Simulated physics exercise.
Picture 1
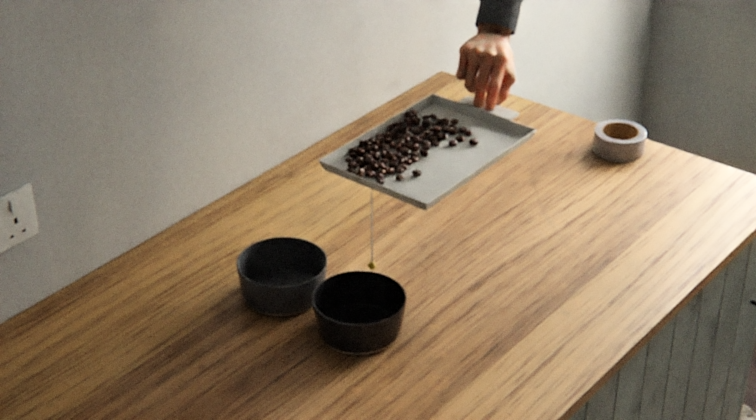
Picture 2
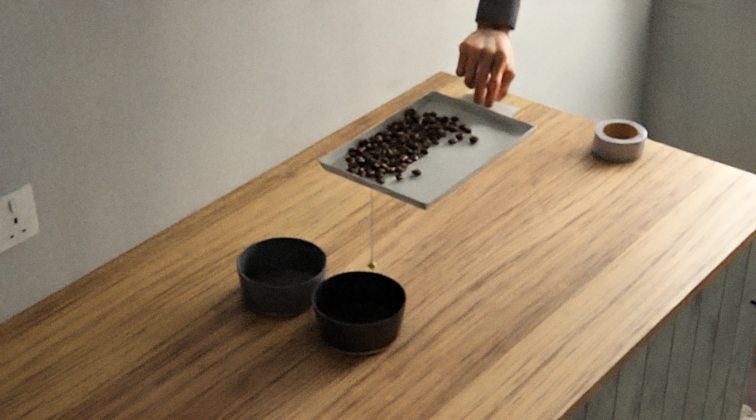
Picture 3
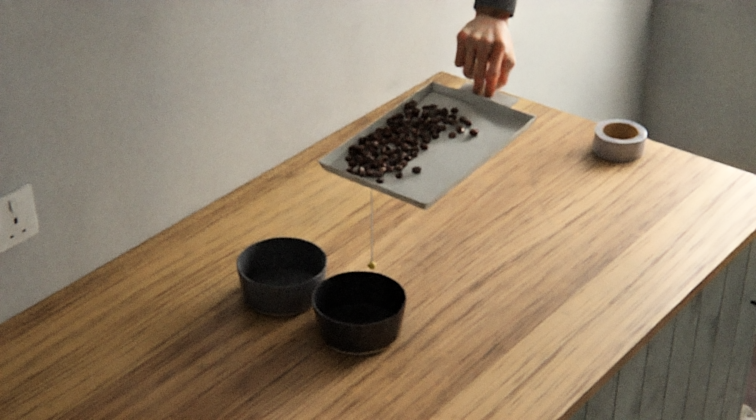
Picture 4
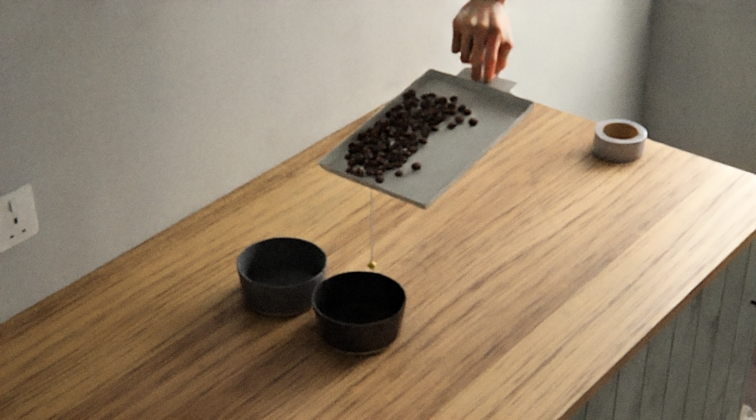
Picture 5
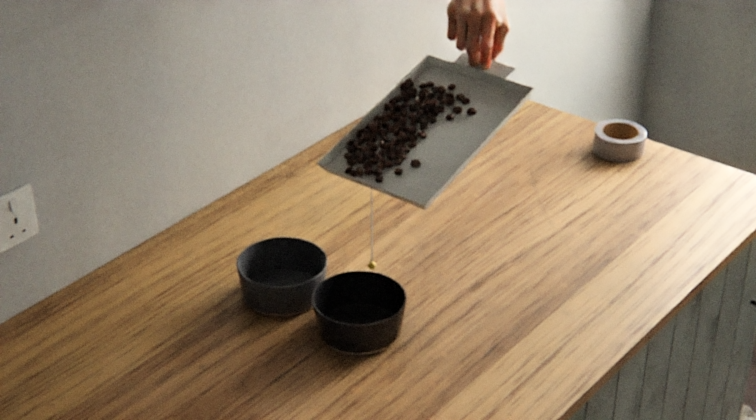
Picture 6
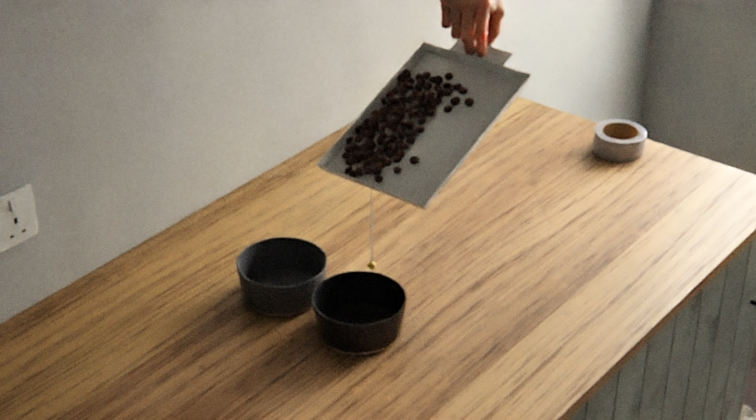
At first, a hand holds a gray tray of small dark chocolate drops nearly level above a wooden counter, near two dark dishes, with a bead hanging from its front edge. The hand then raises the far end, tilting the tray gradually more steeply towards the dishes while the drops stay clustered on it.
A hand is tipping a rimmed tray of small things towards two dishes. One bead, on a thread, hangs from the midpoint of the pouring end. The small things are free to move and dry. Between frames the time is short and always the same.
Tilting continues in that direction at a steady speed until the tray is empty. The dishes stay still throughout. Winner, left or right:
Greater load: Right.
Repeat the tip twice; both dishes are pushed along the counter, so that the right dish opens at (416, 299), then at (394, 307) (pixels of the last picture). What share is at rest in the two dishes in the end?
Result: 50 % and 80 %.
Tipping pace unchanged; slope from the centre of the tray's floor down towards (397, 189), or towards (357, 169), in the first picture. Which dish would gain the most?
The first try: The dish on the right. The second: The dish on the left.
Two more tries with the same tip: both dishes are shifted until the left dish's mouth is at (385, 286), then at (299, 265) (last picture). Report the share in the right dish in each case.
0 per cent the first time, 40 per cent the second time.
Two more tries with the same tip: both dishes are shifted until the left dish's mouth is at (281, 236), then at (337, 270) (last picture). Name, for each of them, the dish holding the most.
For the first place, the dish on the right side; for the second, the dish on the left side.
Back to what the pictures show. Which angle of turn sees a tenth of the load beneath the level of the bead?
Somewhere around 75 degrees.
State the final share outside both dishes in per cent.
Something near 20 in every hundred.
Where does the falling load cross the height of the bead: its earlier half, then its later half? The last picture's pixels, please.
Starting near (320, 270), moving on to near (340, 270).
Shortly afterwards, tray tipped steeply; the bulk on the tray; a little in the air.
Next, tray tipped past a quarter turn; only a few on the tray; near half in the right dish; near a quarter in the left dish; a little outside both; a little in the air.
Some moments later, tray tipped past a quarter turn; near half in the right dish; near a quarter in the left dish; near a quarter outside both.
In the end, tray tipped past a quarter turn; near half in the right dish; near a quarter in the left dish; near a quarter outside both.
